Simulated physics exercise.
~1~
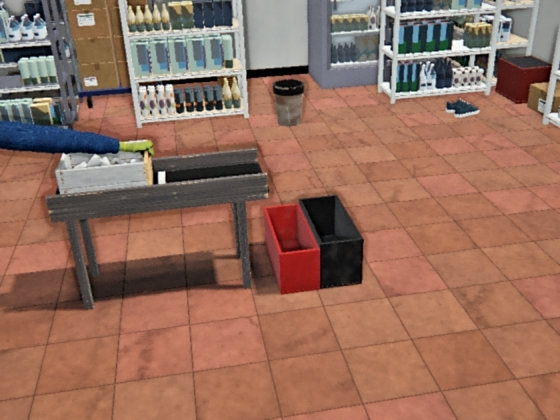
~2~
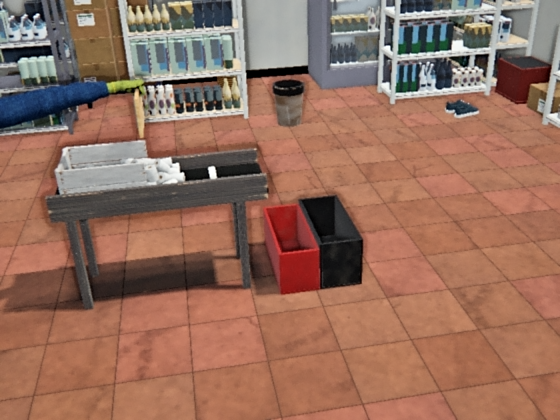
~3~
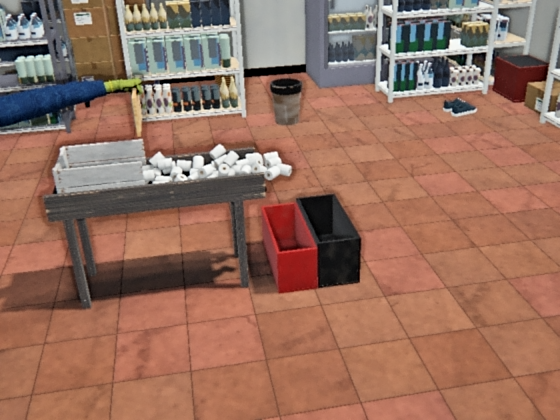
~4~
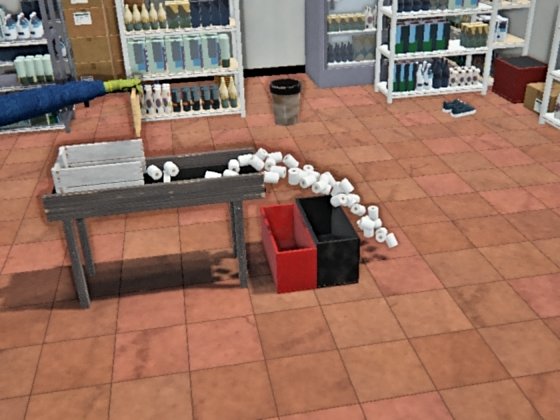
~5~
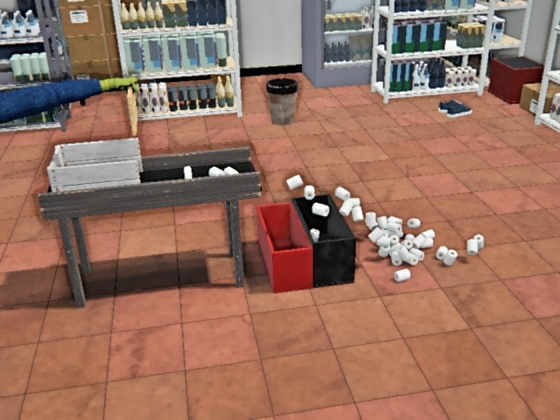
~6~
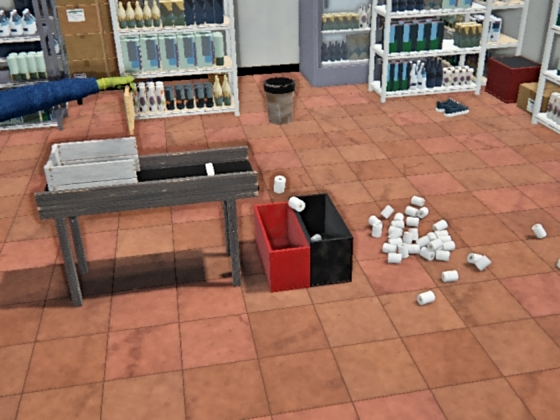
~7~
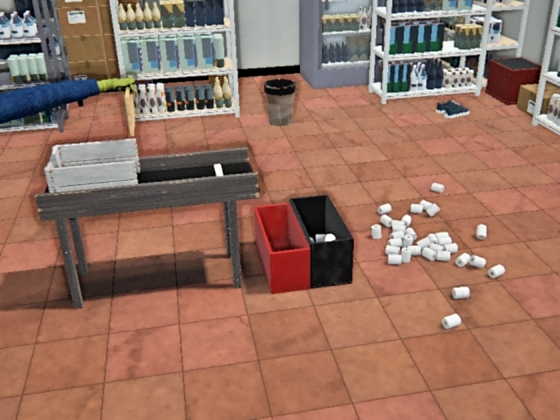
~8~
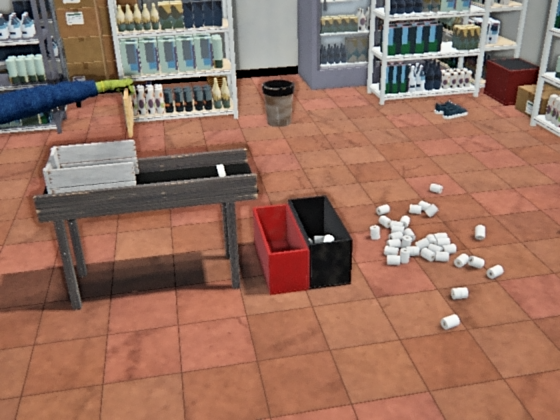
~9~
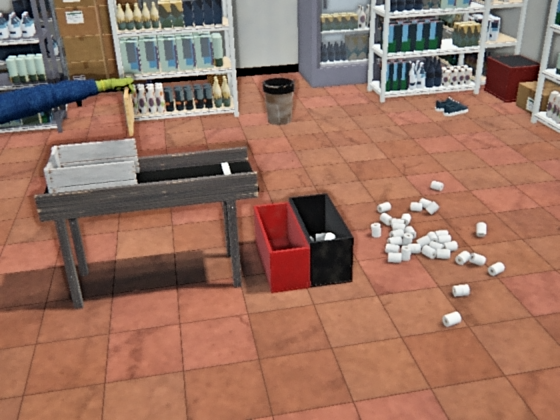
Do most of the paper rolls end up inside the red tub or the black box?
No, well over half of the paper rolls fly past both containers and come to rest on the floor beyond the black box. Only a few land in the black box.
